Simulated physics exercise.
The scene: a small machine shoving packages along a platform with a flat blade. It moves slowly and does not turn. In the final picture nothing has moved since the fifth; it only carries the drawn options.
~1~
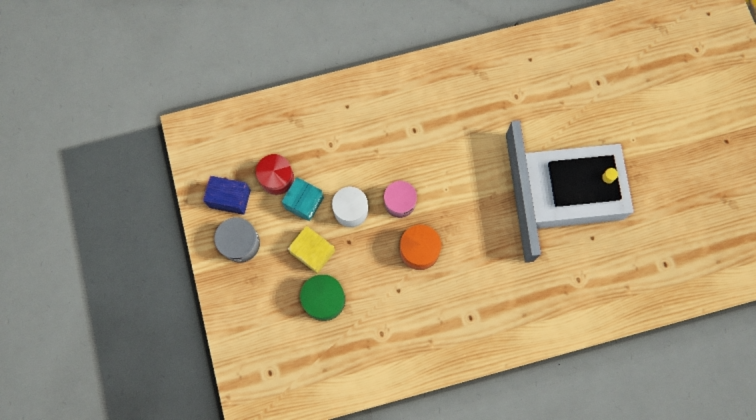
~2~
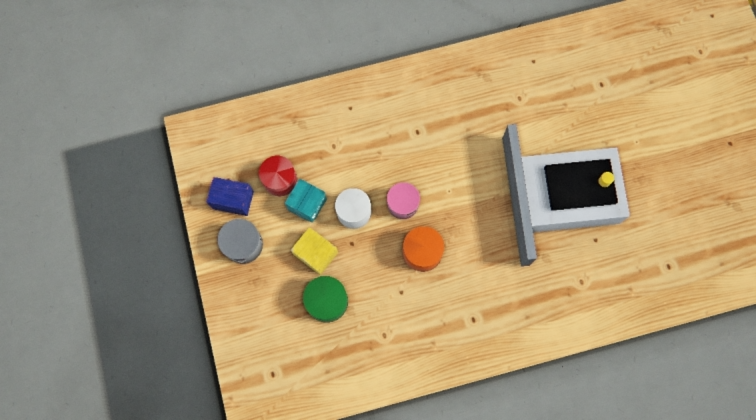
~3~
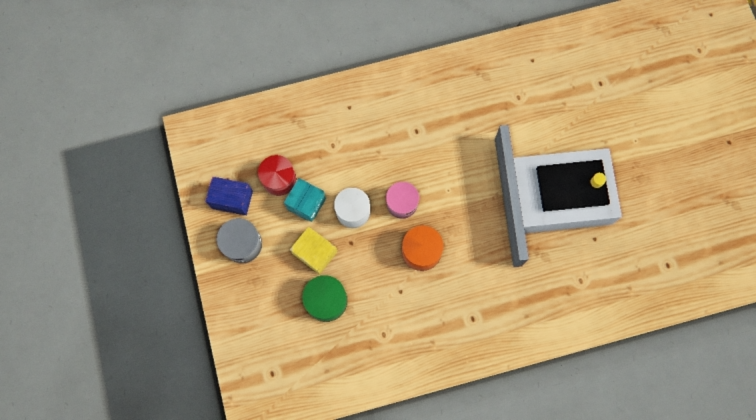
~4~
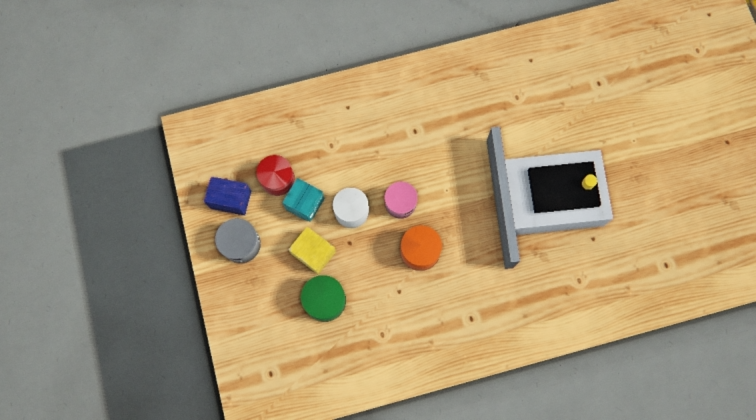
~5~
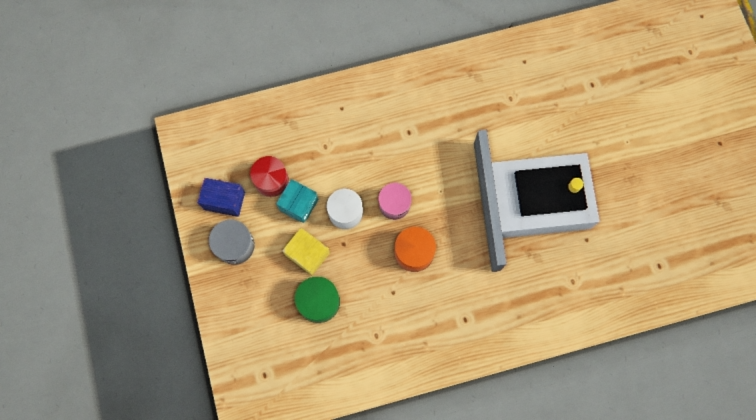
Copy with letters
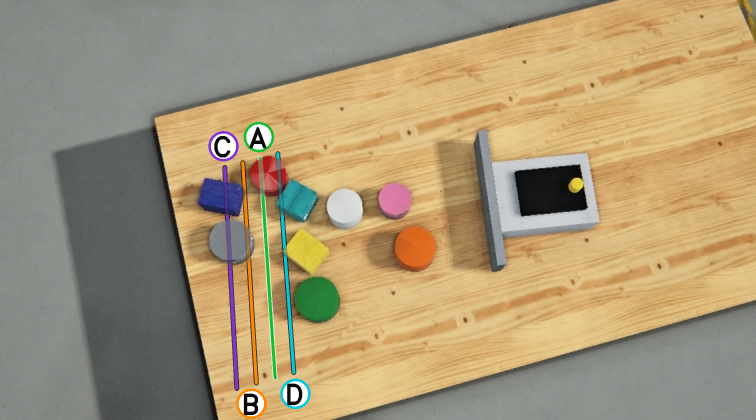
To begin with, a small grey machine with a flat blade sits on a wooden platform, to the right of a cluster of nine colourful packages. It then slides slowly leftward without turning, narrowing the gap to the orange and pink ones, while the packages stay in their places, untouched.
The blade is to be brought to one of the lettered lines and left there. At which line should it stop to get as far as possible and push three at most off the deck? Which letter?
The farthest such stop is C.
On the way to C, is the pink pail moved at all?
Yes.
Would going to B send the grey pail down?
Yes.
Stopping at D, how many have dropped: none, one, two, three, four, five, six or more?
The count is none.
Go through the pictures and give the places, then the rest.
The first picture shows white canister (350, 207); pink pail (401, 200); robot (580, 181).
The second picture shows robot (576, 184); orange canister (423, 250).
The third picture shows robot (568, 186); yellow crate (314, 251).
The fourth picture shows robot (559, 187); green canister (324, 299).
The fifth picture shows robot (546, 190); white canister (345, 209); pink pail (395, 201); grey pail (233, 243).
On the marked copy, A at (267, 264); B at (249, 269); C at (231, 274); D at (285, 259).
With C. Early on, robot (451, 215); orange canister (375, 256); white canister (341, 210).
Further on, robot (357, 241); grey pail (211, 244); yellow crate (244, 273).
At the end, robot (283, 261); grey pail over the edge; yellow crate over the edge; three fallen.
As for the rest, A is within the limit but short; B is within the limit but short; D is within the limit but short.
